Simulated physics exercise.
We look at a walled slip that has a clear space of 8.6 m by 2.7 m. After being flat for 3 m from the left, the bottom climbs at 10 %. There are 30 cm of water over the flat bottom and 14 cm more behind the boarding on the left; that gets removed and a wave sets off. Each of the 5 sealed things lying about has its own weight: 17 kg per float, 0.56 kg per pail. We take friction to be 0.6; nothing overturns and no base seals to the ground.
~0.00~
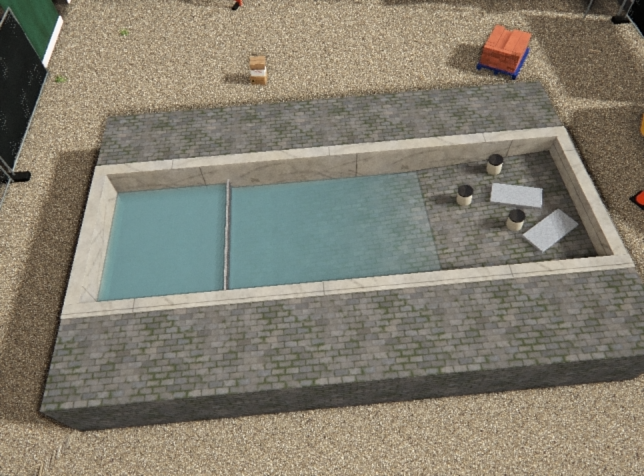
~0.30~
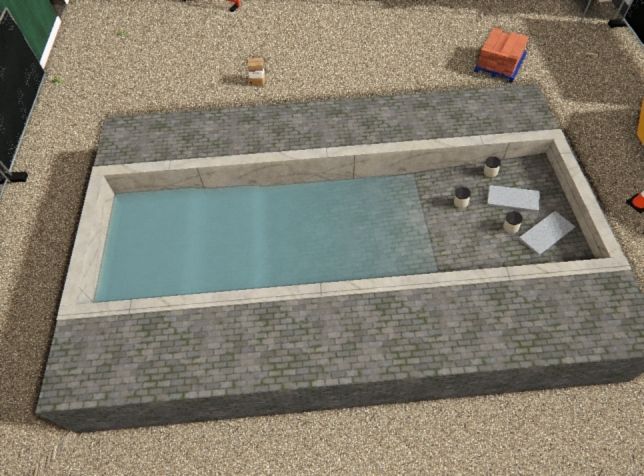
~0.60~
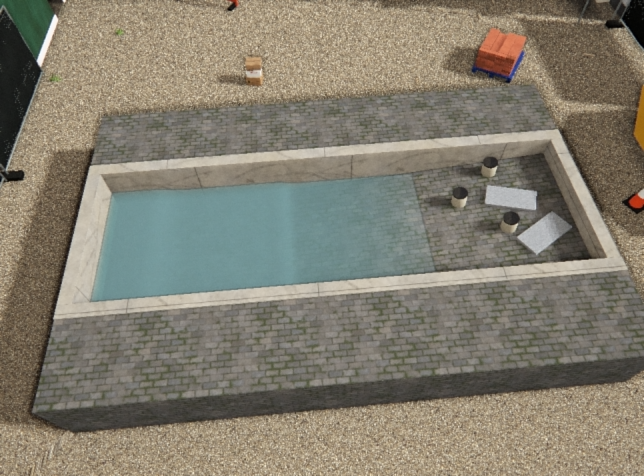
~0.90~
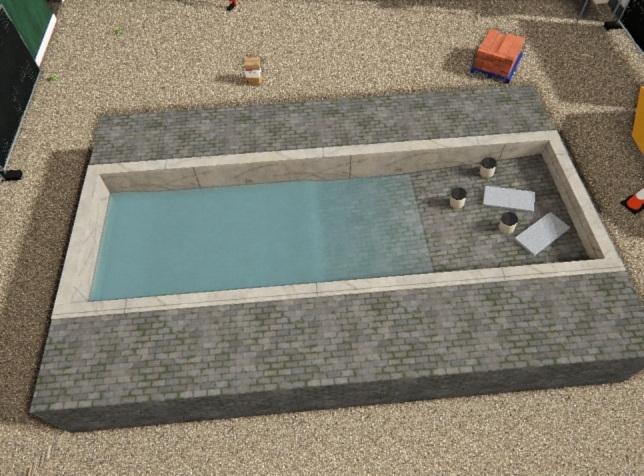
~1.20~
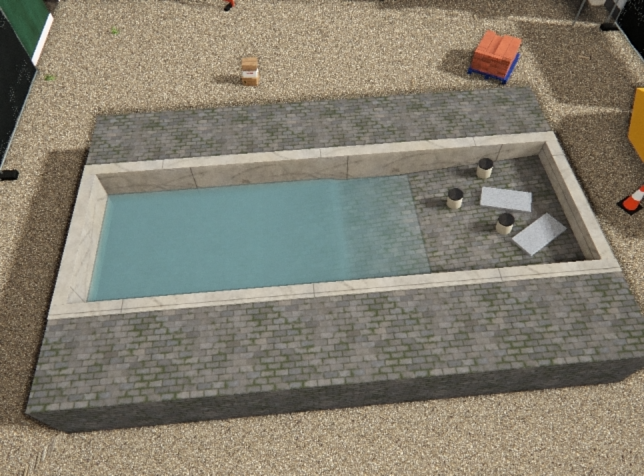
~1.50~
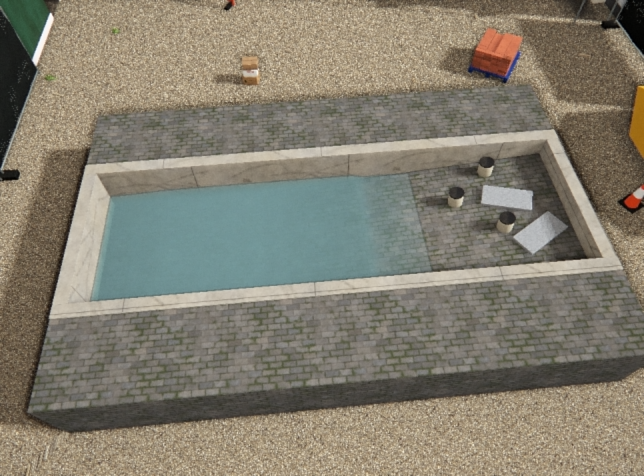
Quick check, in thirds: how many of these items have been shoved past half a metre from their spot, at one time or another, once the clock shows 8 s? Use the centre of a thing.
It will come out between a third and two thirds.
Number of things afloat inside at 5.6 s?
I get 3.
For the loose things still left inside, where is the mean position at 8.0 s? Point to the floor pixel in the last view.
I'd put it close to (424, 214) in the last view.
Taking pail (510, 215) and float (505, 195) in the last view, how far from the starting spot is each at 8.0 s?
The first is 250 cm from its start, the second 0 cm.
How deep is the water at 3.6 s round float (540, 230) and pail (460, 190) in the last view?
Depth approx. 0 cm / 4 cm.
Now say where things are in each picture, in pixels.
A float at (517, 195) rests on the ground; a pail at (498, 159) rests on the ground; 15.8 m2 under water; 0 of 5 have shifted, in the first frame.
A float at (514, 197), on the bottom; a pail at (495, 162), on the bottom; water covers 15.8 m2; 0 of 5 have shifted, in the second frame.
A float at (511, 197), on the bottom; a pail at (492, 162), on the bottom; water covers 15.8 m2; 0 of 5 have shifted, in the third frame.
A float at (509, 198), on the bottom; a pail at (491, 162), on the bottom; water covers 15.8 m2; 0 of 5 have shifted, in the fourth frame.
A float at (506, 199) rests on the ground; a pail at (488, 163), on the bottom; 15.8 m2 under water; 0 of 5 have shifted, in the fifth frame.
A float at (507, 197), on the bottom; a pail at (488, 162) rests on the ground; water covers 15.8 m2; 0 of 5 have shifted, in the sixth frame.
After 2.1 s 0 of 5 are over 50 cm from their spots; 0 afloat.
After 3.6 s 0 of 5 are over 50 cm from their spots; 1 afloat.
After 5.6 s 0 of 5 are over 50 cm from their spots; 3 afloat.
After 8.0 s 3 of 5 are over 50 cm from their spots, and 3 have been at some point; 3 afloat.
